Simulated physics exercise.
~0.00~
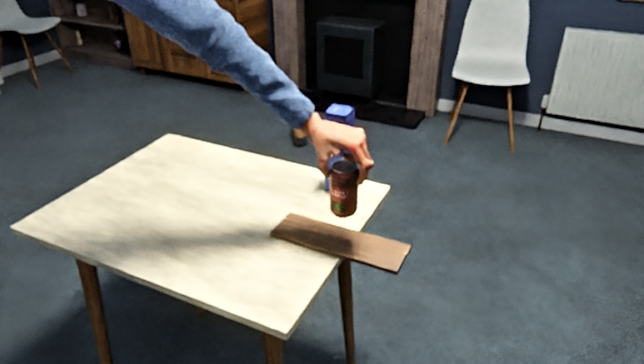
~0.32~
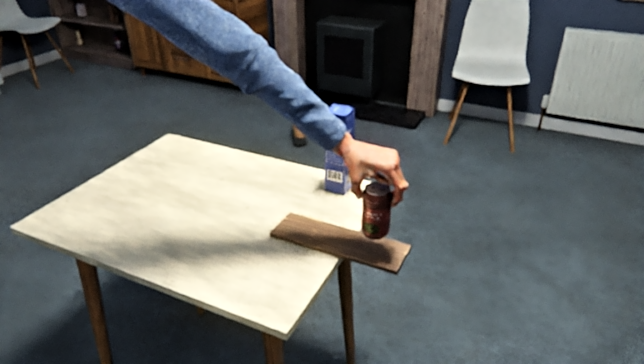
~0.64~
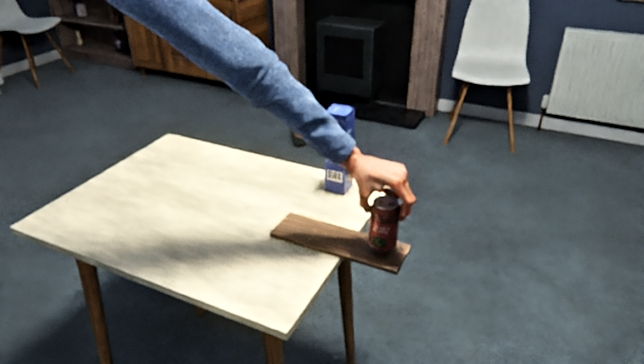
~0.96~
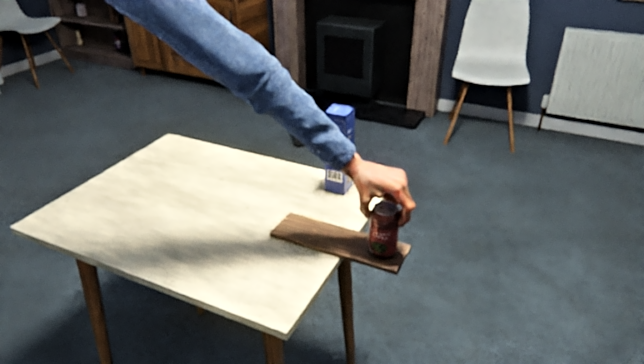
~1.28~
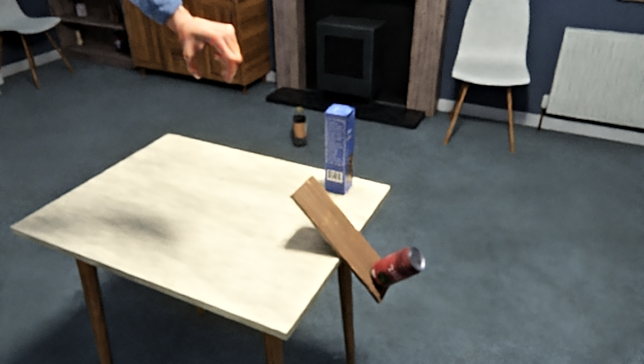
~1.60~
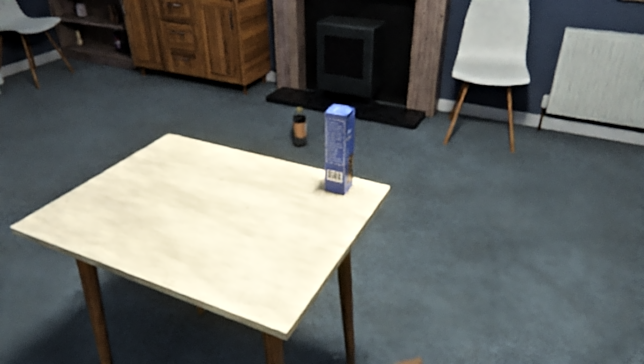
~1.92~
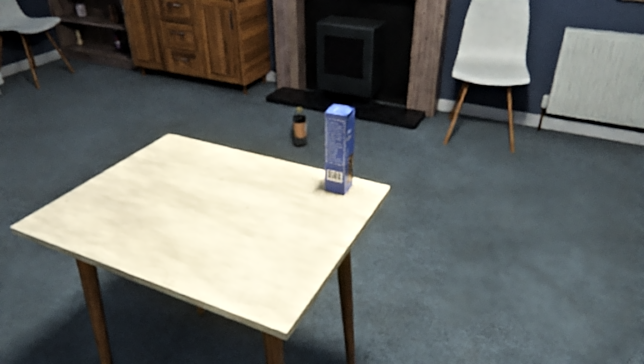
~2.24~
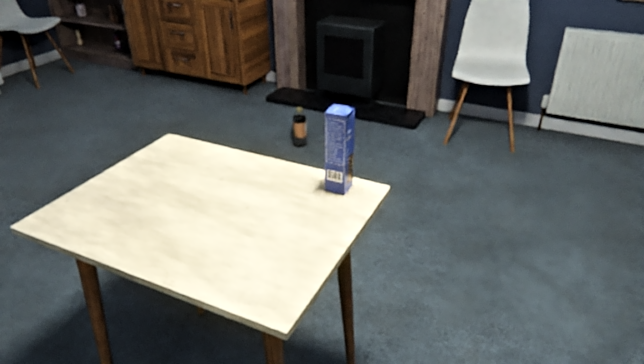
In this clip, a hand lowers a red can onto the overhanging end of a brown board at a table's edge, then lets go and draws back. The board tips and falls off with the can, leaving the blue carton standing on the table.
